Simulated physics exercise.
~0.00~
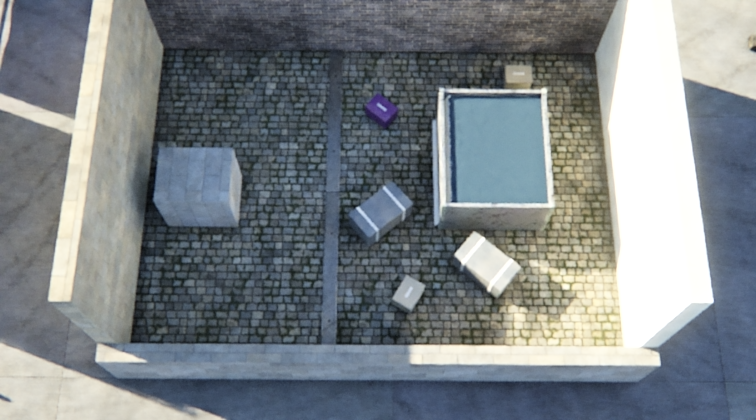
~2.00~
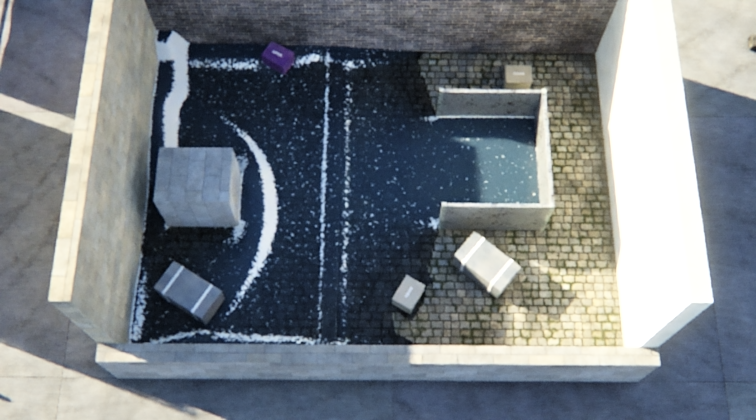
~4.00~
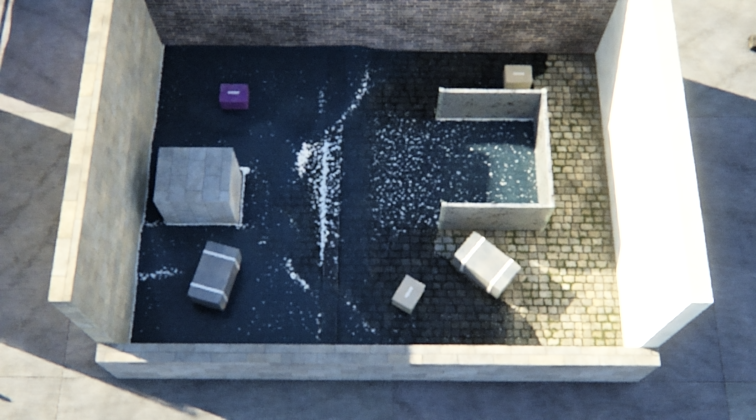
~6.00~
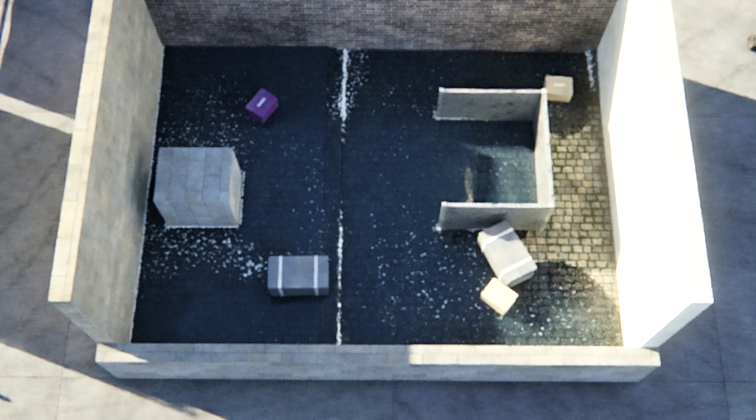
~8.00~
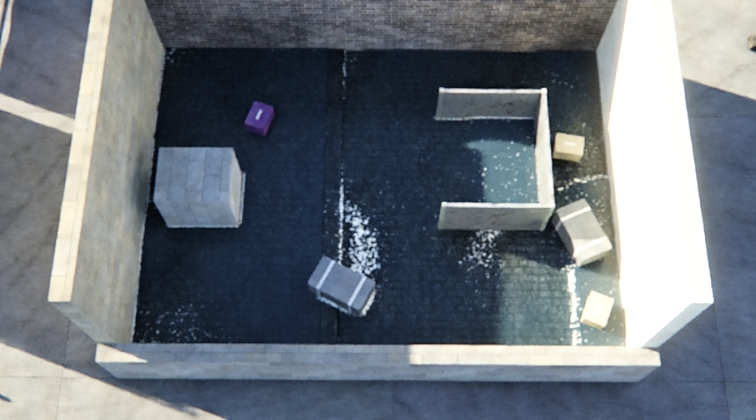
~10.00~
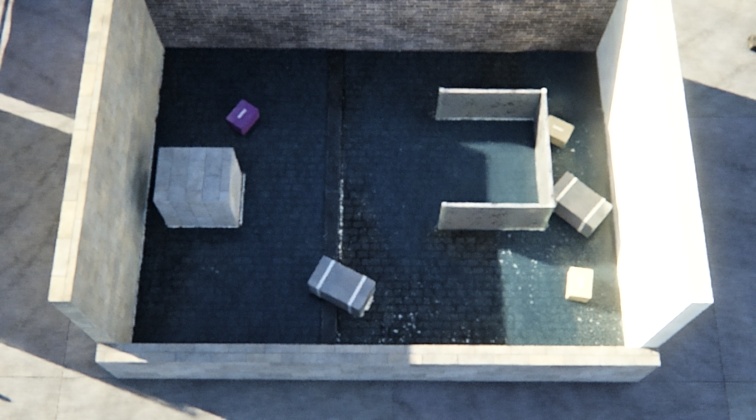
Water burst leftward from an open tank and swept the purple box and a gray trunk across the walled yard, then spread back right, shifting the paler boxes and trunk toward the right wall, and ended covering the floor with the purple box still left.
